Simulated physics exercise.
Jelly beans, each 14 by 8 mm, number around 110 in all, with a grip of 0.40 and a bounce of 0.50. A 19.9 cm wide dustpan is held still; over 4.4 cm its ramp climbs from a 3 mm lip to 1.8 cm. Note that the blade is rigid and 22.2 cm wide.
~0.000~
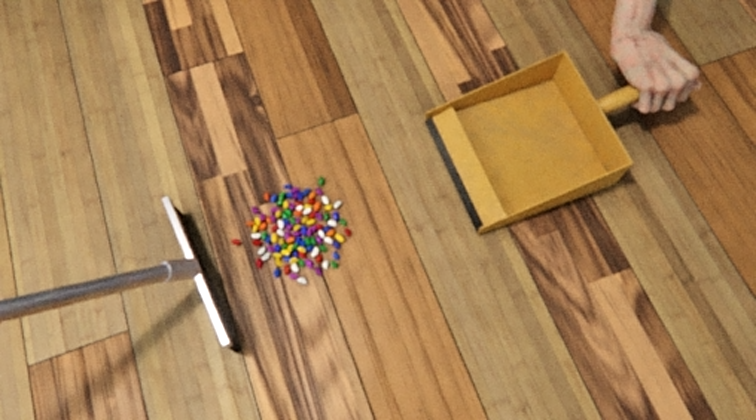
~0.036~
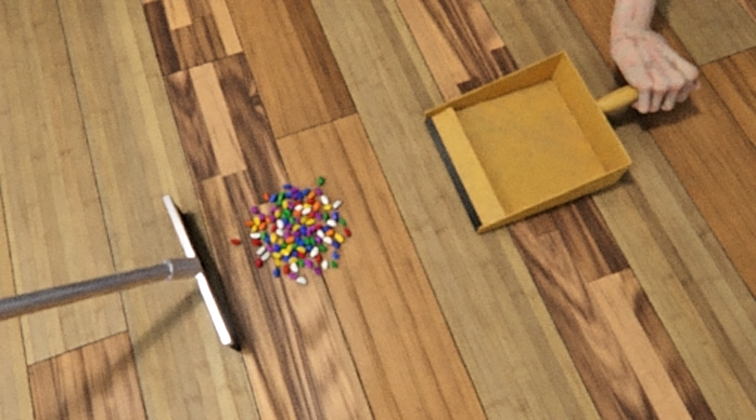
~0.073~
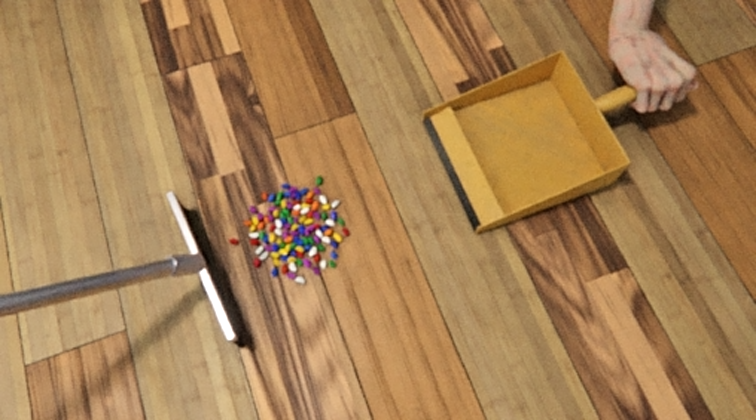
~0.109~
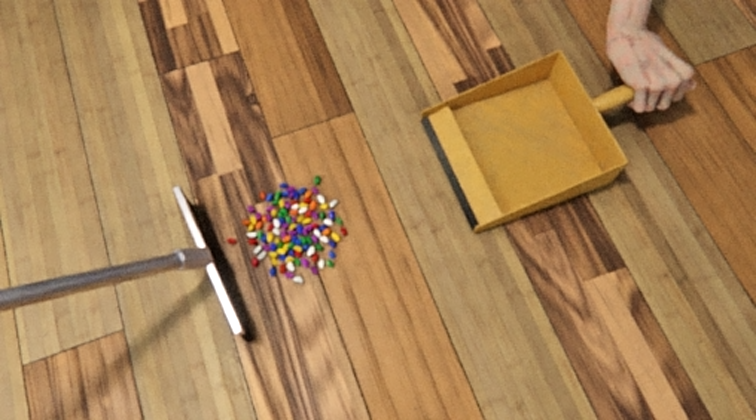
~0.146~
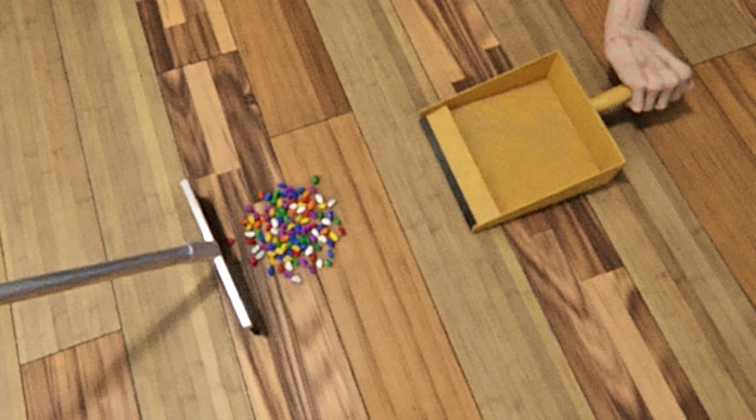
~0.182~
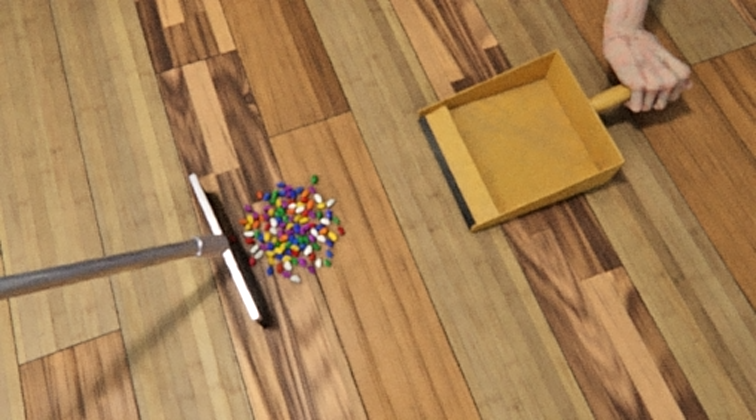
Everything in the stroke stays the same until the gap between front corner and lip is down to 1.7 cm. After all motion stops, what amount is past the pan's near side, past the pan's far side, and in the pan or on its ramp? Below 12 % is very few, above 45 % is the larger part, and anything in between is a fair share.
Near side: Very few, far side: A fair share, pan: A fair share.
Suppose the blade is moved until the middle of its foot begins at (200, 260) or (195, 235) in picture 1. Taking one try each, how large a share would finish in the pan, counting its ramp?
25 and 10 per cent, roughly.
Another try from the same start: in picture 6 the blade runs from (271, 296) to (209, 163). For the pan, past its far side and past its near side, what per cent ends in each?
The pan gets 15, the far side 35 and the near side 5.
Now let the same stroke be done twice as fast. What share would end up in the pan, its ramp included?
It would come to roughly 25 percent.
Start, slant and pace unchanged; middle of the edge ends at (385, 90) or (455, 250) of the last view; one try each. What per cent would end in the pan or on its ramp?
Around 5 per cent, and around 5 per cent.
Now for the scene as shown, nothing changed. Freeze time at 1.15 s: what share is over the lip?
Near 25 per cent so far.
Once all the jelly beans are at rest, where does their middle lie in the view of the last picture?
My guess is close to (428, 144).
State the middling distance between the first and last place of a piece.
Somewhere around 26 centimetres.
After 0.55 s, middle of the blade 18 cm from the lip; 0 % over the lip, far side 5 %, near side 0 %.
After 0.79 s, middle of the blade 9 cm from the lip; 0 % over the lip, far side 15 %, near side 5 %.
Then, at 1.15 s, middle of the blade 3 cm from the lip; 25 % over the lip, far side 25 %, near side 5 %.
At rest (2.2 s), near side 5 %, far side 25 %, pan 25 %, in front of the lip or behind the blade 45 %.
